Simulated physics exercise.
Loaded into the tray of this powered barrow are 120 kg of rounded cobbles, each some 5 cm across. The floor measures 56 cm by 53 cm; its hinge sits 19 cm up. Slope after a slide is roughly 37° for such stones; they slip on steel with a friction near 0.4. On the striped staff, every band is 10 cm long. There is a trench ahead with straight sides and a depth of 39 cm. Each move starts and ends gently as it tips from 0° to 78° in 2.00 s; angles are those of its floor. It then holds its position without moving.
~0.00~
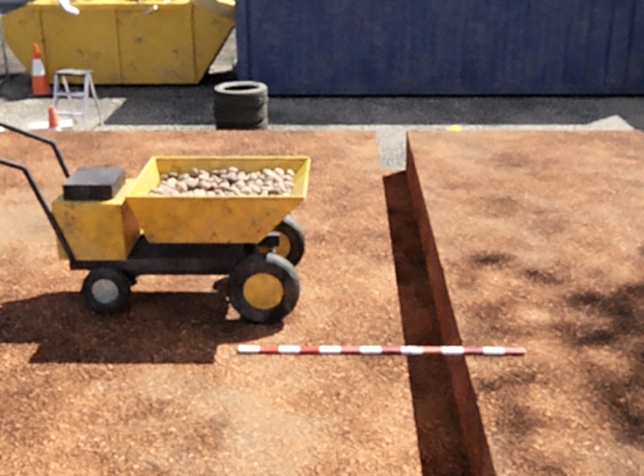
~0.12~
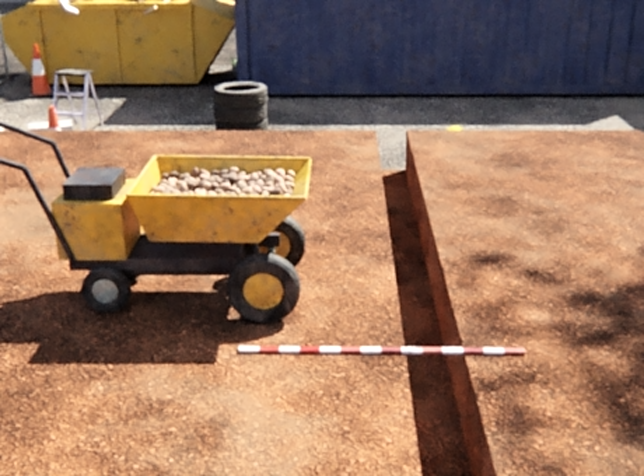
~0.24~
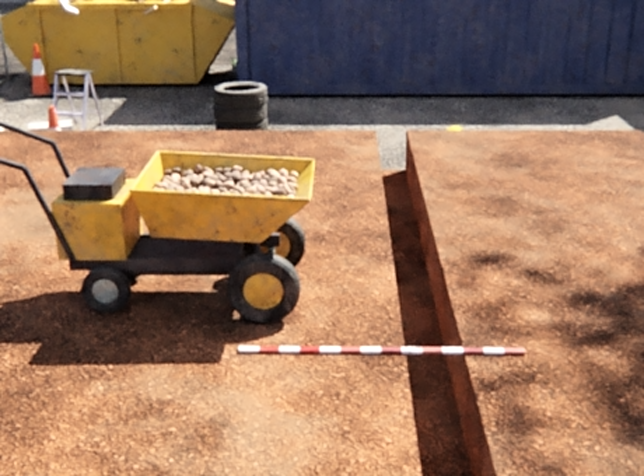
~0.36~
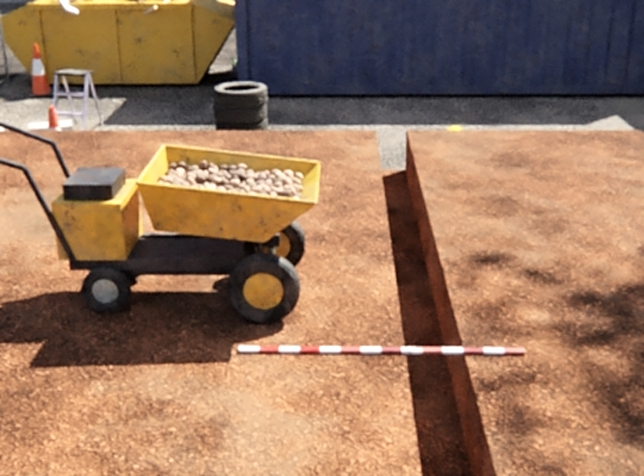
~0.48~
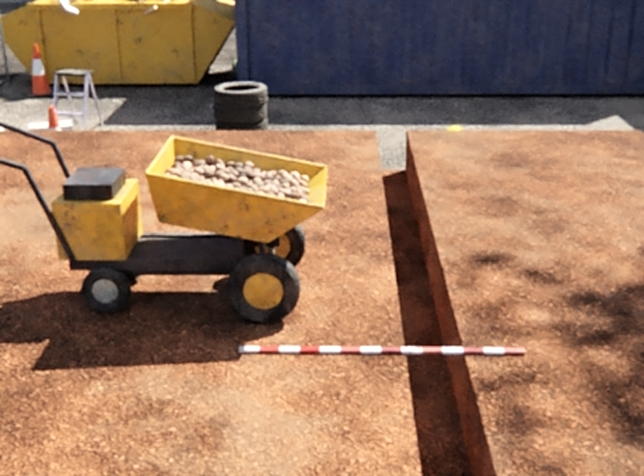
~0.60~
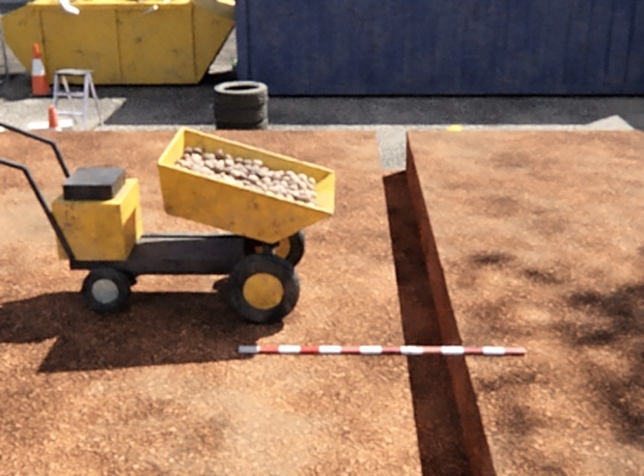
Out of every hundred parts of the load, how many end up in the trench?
Close to 69 in a hundred.
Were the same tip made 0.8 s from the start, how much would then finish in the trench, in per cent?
My guess is near 65 percent.
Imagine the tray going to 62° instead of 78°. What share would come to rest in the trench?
Then close to 85 per cent.
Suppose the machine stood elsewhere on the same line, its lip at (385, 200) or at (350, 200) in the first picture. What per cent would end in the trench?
Around 25 and then 85 percent.
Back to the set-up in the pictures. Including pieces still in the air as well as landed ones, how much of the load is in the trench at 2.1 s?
By then, around 55 percent.
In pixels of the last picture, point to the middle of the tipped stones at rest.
The stones end up centred near (418, 343).
After 1.5 s the floor is at 66°; 95 % in the tray, 5 % short of the trench; the foremost stones are at (393, 293).
After 2.1 s the floor is at 78°; 29 % in the tray, 14 % short of the trench, 57 % in the trench; the foremost stones are at (458, 322).
After 2.5 s the floor is at 78°; 18 % in the tray, 16 % short of the trench, 67 % in the trench; the foremost stones are at (471, 331).
After 4.4 s the floor is at 78°; 15 % in the tray, 15 % short of the trench, 69 % in the trench; the foremost stones are at (474, 326).
